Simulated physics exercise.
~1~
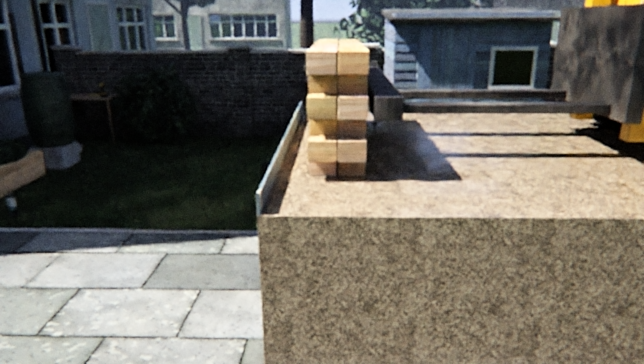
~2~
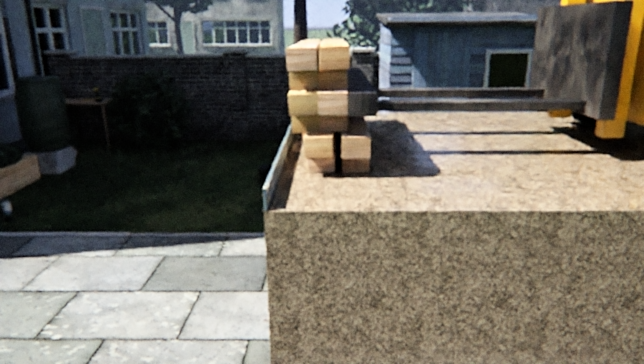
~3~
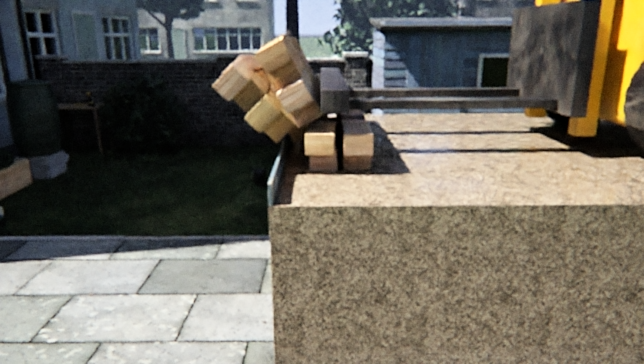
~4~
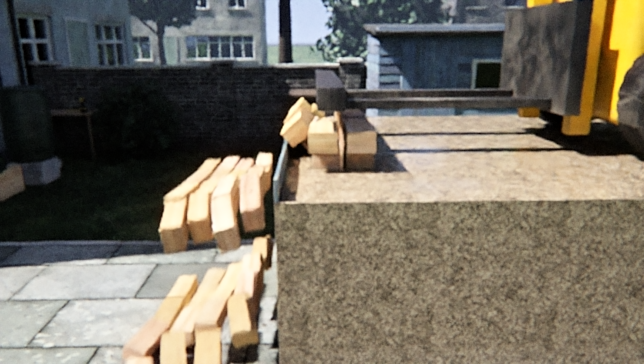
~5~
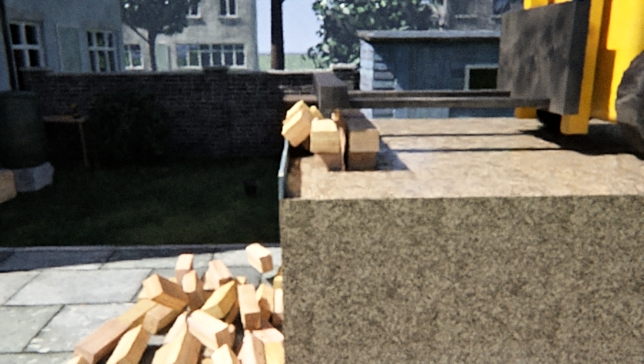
A dark steel beam on a yellow lift truck slides left across a speckled platform toward a neat stack of pale timber blocks standing near the edge. It meets the stack's back and shoves the middle layers outward, opening gaps between the blocks. The upper part tips left over the low board at the brink, breaking apart as it leans. Many blocks then drop together toward the grey paving beside the lawn, while the beam comes to rest. The fallen blocks end in a jumbled heap below, and a few remain on top against the board.
